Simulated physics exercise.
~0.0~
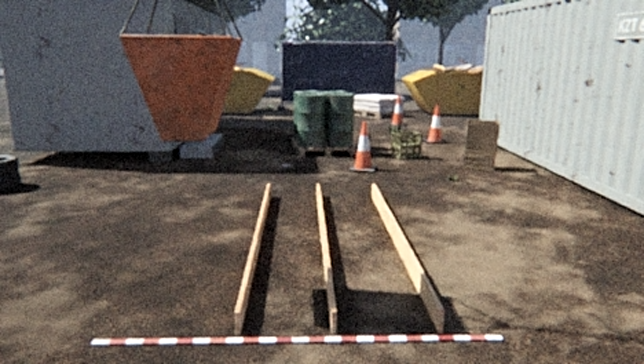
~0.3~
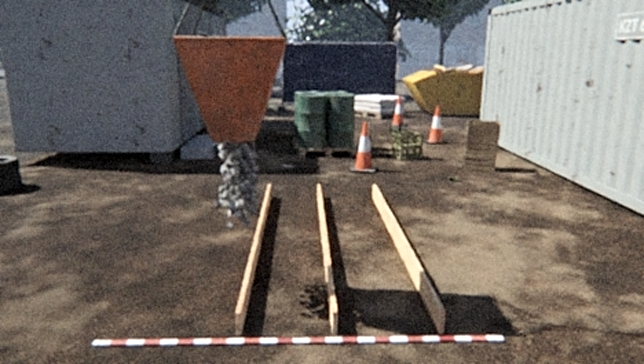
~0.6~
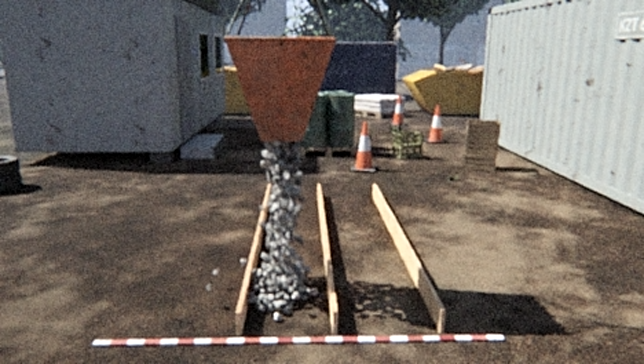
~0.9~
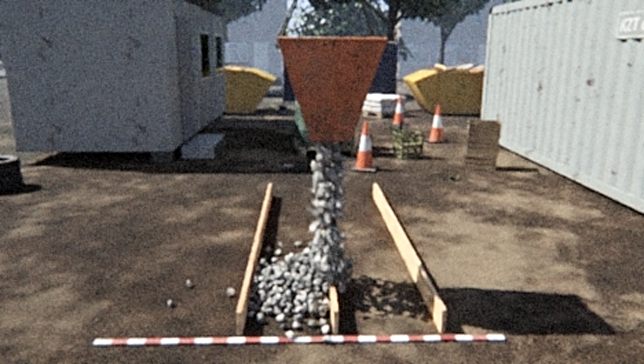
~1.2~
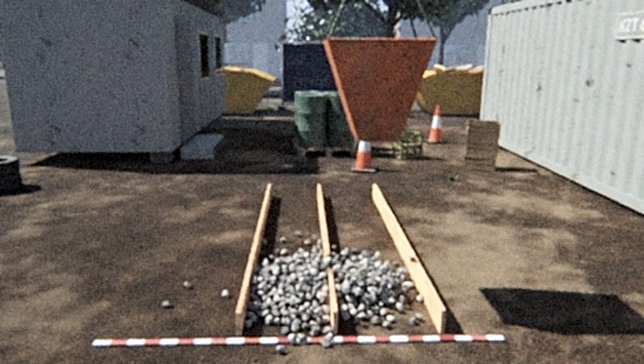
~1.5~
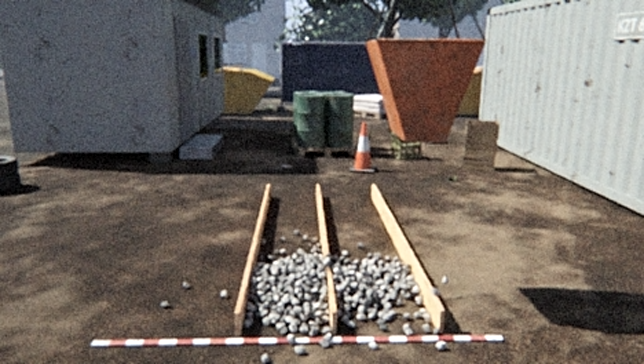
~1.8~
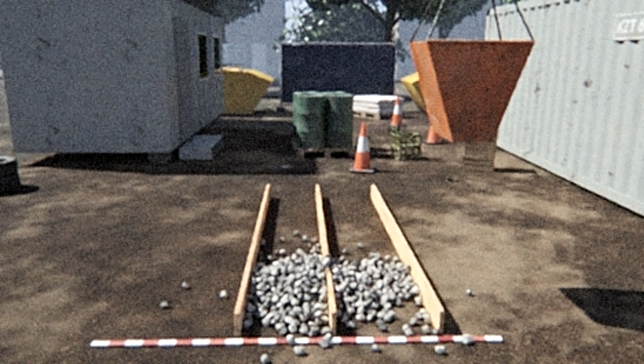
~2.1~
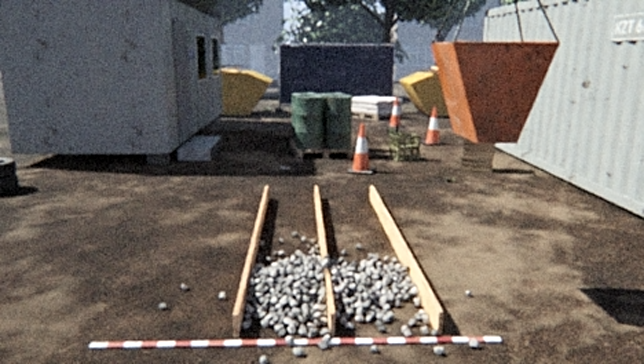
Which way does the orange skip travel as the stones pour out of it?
The orange skip travels to the right, and it keeps going that way after the stones have poured out.
